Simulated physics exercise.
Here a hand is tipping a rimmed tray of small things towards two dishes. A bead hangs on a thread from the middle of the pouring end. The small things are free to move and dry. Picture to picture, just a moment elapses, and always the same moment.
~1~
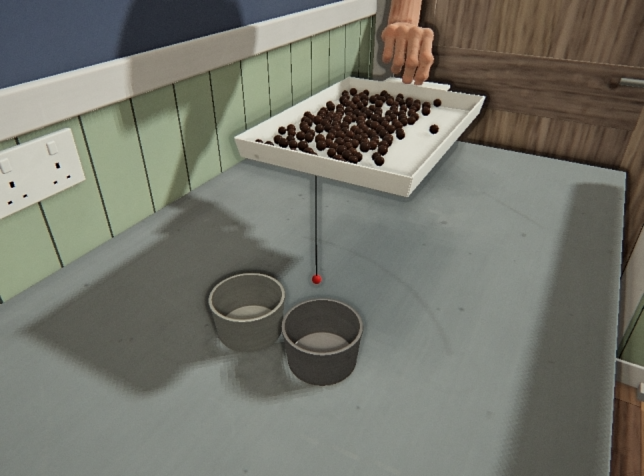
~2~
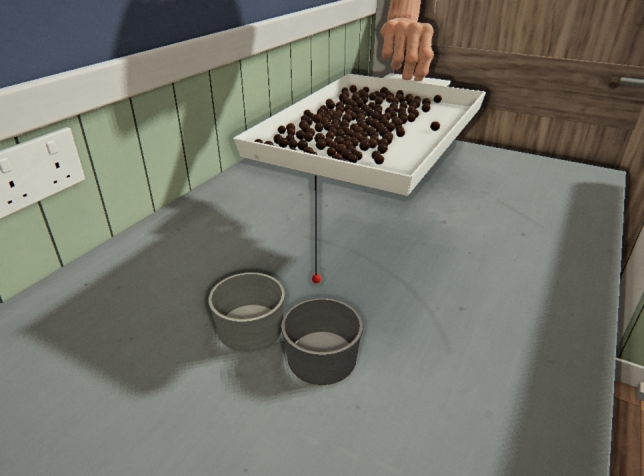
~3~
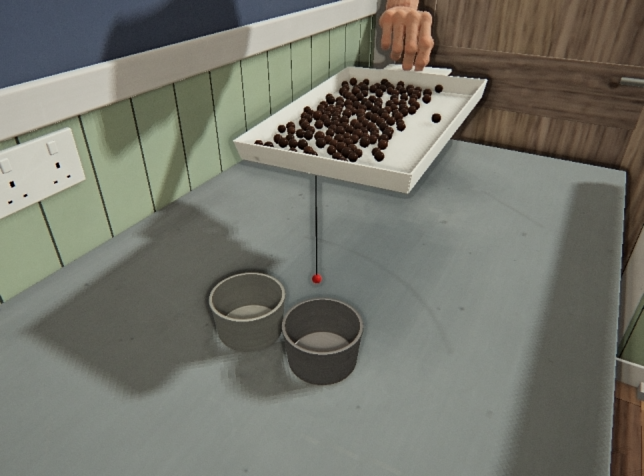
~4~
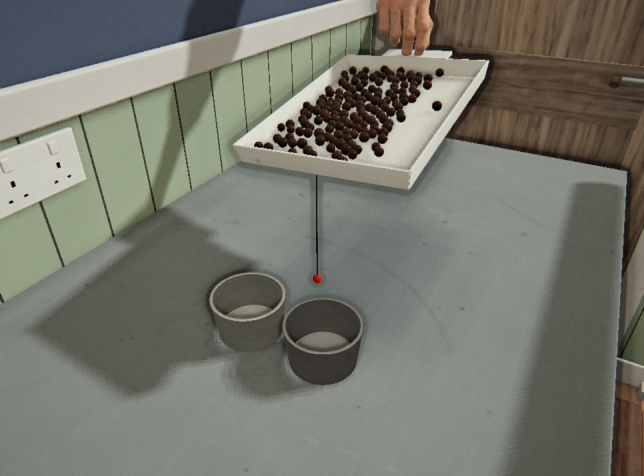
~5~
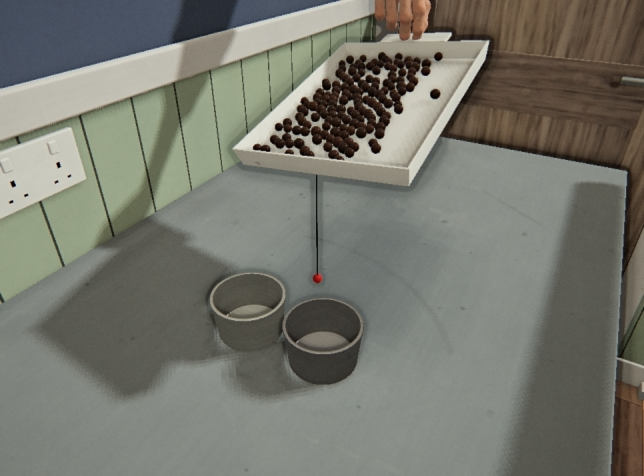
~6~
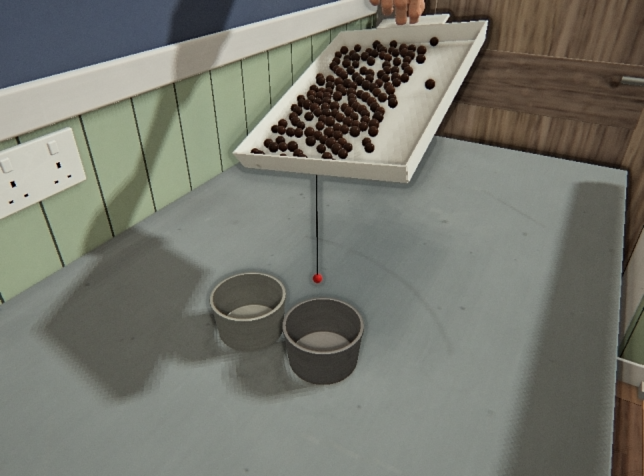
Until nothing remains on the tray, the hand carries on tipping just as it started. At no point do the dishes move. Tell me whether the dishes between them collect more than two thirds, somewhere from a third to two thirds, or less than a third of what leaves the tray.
The catch sits mid-range.
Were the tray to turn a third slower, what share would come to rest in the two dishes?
Roughly 40 percent.
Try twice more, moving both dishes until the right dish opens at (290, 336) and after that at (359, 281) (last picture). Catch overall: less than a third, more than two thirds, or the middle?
Under a third; below one third.
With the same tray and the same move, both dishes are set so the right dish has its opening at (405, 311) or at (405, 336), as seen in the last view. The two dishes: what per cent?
0 % and 0 %.
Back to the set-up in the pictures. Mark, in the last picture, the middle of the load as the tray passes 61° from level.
The middle of the pieces lands at roughly (278, 134).
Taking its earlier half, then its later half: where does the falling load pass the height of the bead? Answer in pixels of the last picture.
I'd say close to (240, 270) at first and close to (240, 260) later on.
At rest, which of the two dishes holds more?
That one is the one on the left.
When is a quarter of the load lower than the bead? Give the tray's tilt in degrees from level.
It has tipped about 90 degrees.
Just after the last frame, tray tipped steeply; almost all on the tray; just a few outside both; just a few in the air.
A moment on, tray tipped right over; roughly a quarter on the tray; roughly a quarter in the left dish; roughly a quarter outside both; roughly a quarter in the air.
Further on, tray tipped past a quarter turn; just a few in the right dish; roughly half in the left dish; roughly half outside both; just a few in the air.
When it is over, tray tipped past a quarter turn; just a few in the right dish; roughly half in the left dish; roughly half outside both.
